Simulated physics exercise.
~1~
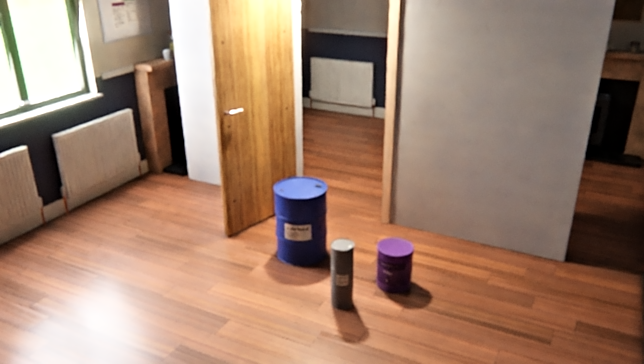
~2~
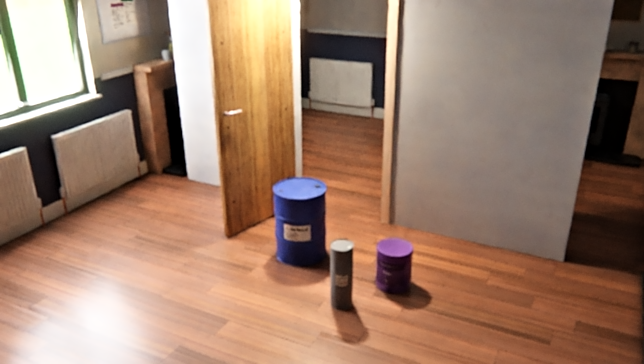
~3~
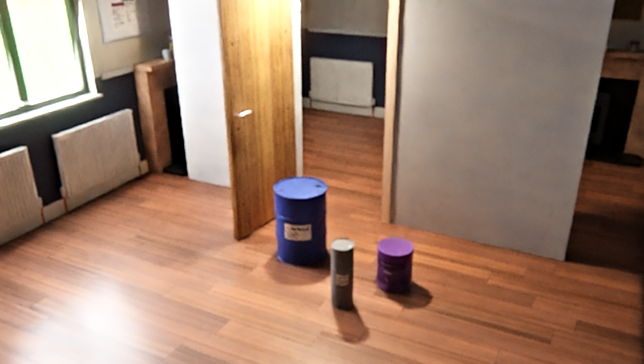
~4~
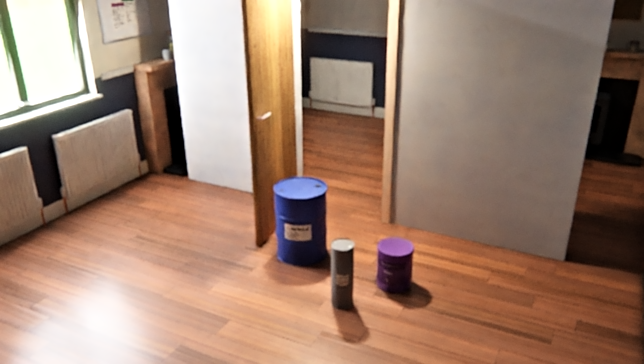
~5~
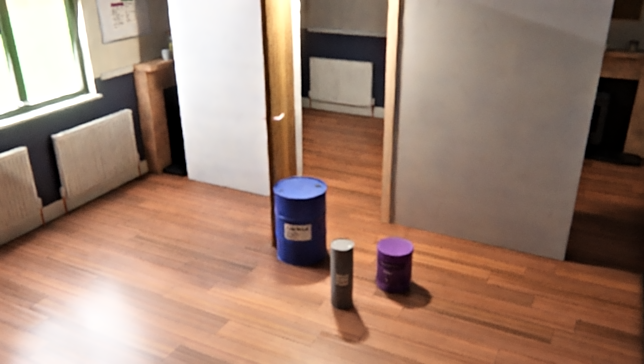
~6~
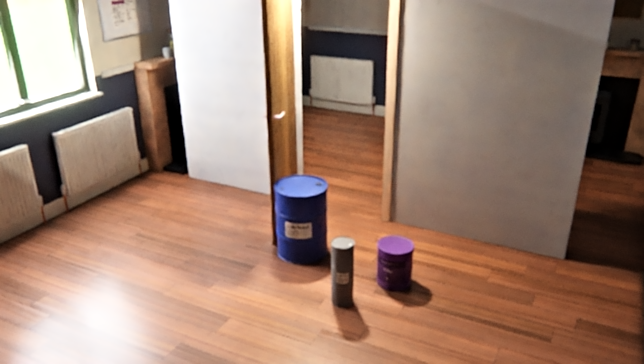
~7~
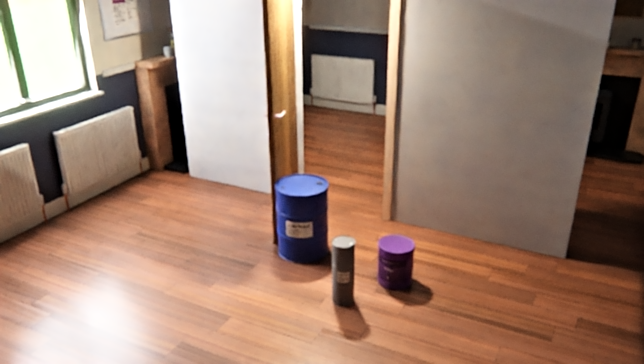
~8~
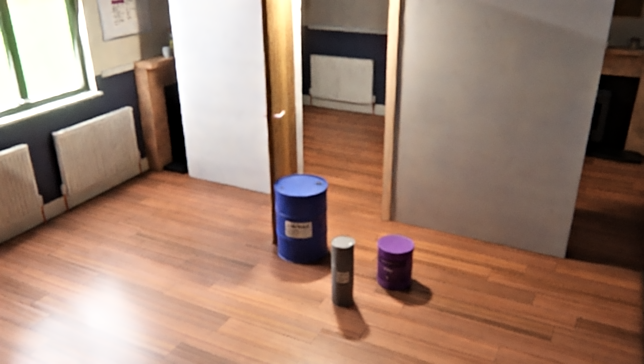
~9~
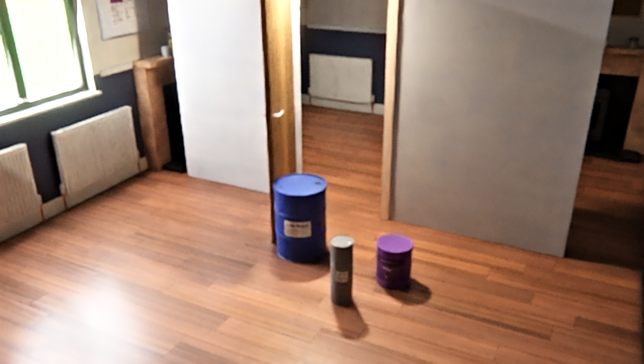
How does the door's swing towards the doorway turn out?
The door does not close. It jams at the blue drum and stays open, while the drum, the grey canister and the purple pail keep their places.
